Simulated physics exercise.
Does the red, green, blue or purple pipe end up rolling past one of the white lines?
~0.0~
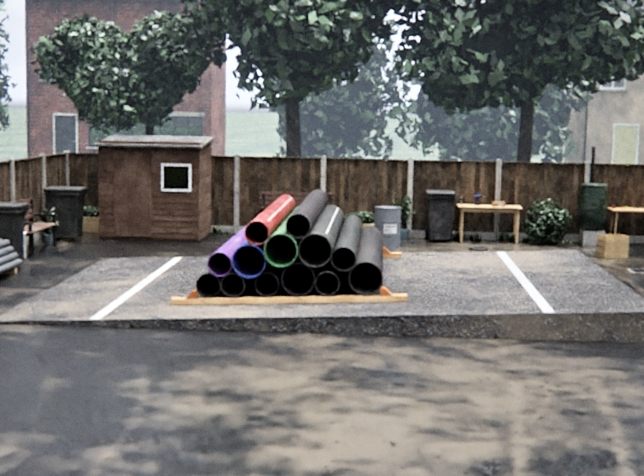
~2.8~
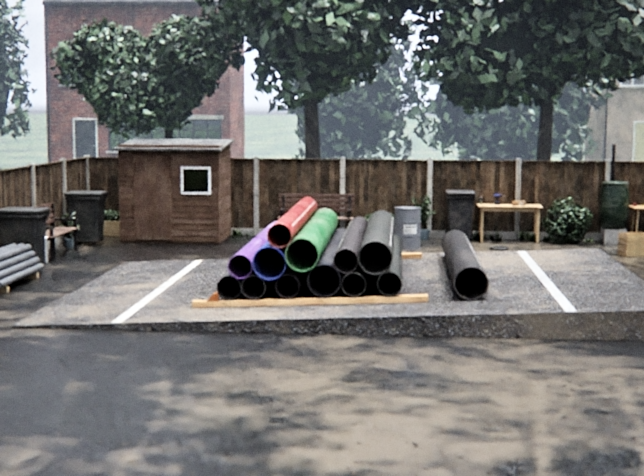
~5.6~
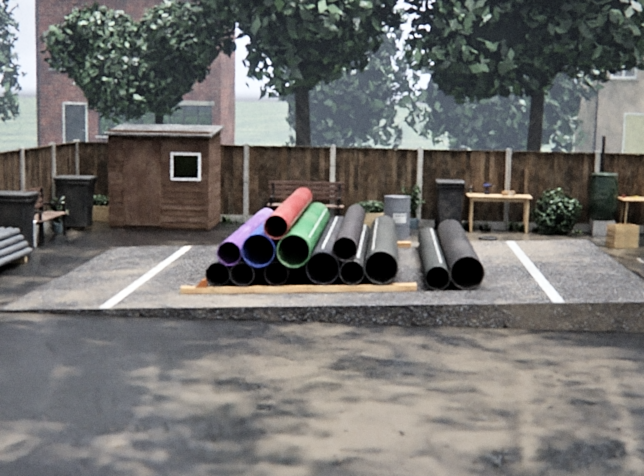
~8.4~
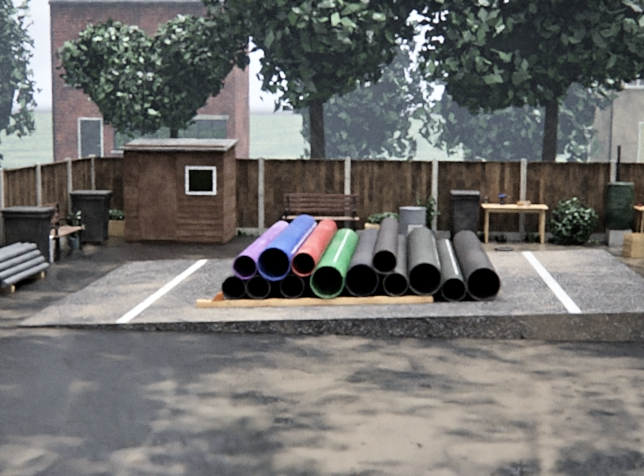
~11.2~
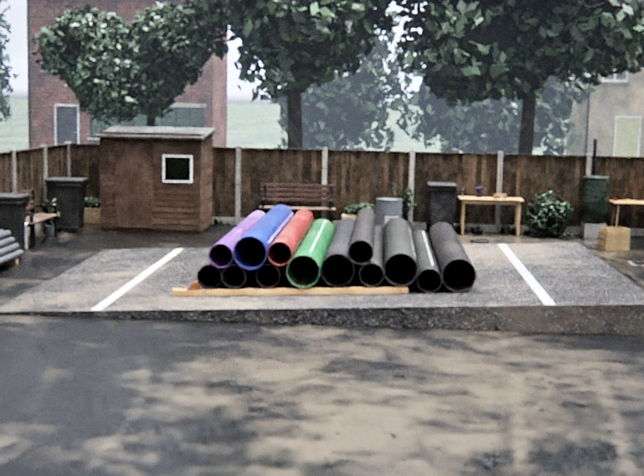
No, the red, green, blue and purple pipes all come to rest with their middles between the two white lines.
